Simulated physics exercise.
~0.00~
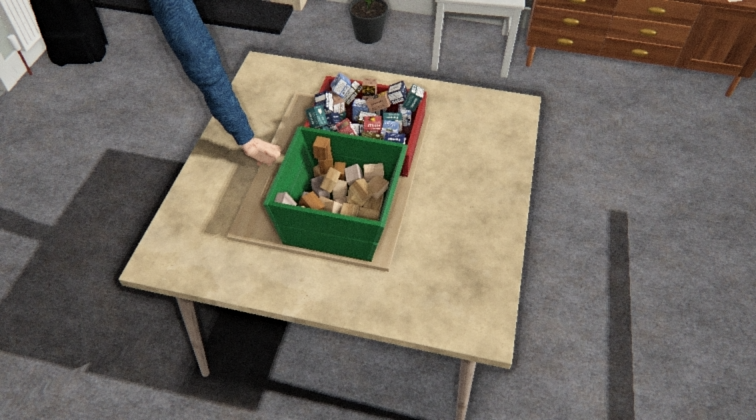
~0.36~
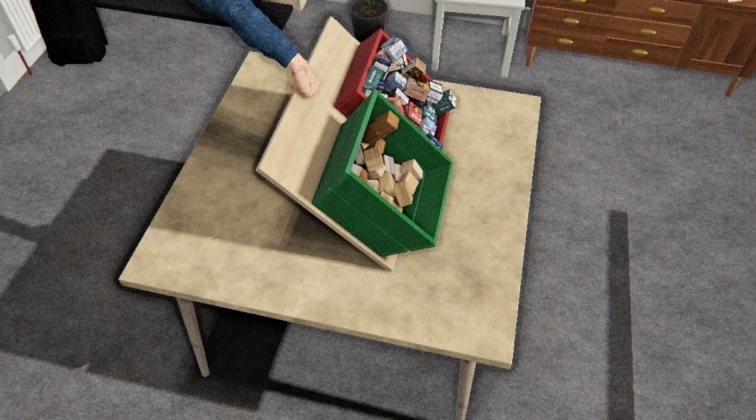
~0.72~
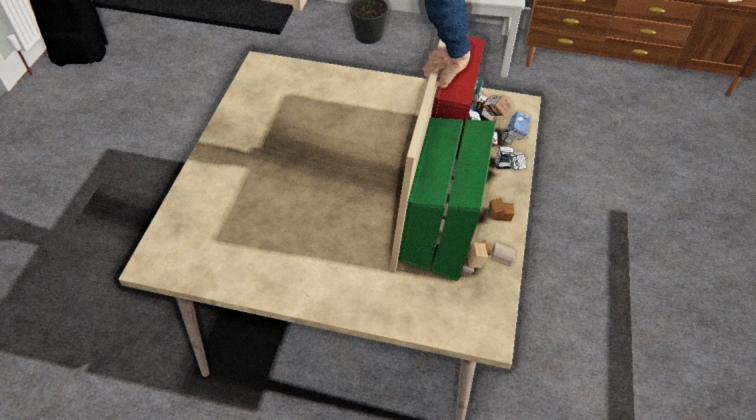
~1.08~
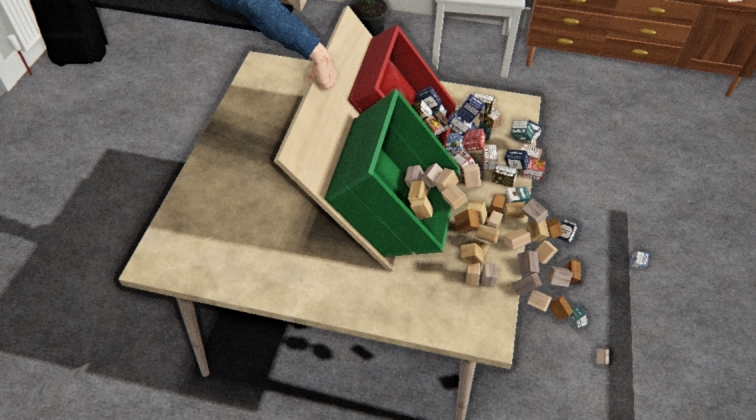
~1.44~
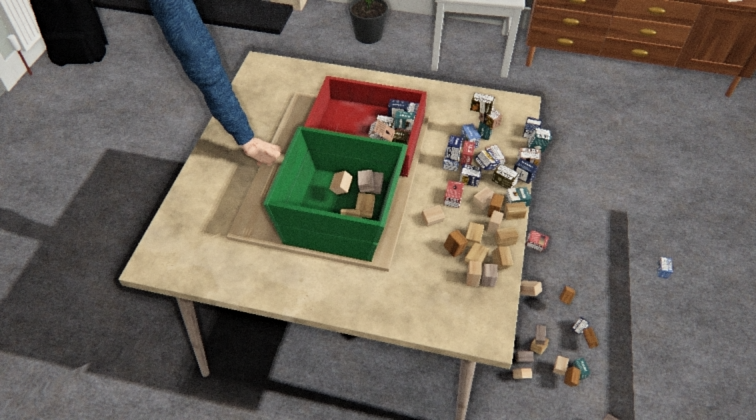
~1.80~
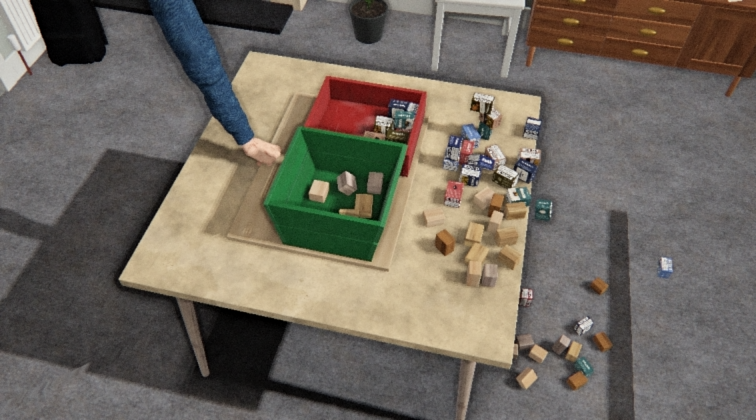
Hand tilting a board with red and green containers, spilling cartons and wooden blocks onto table and floor, then lowering it flat.
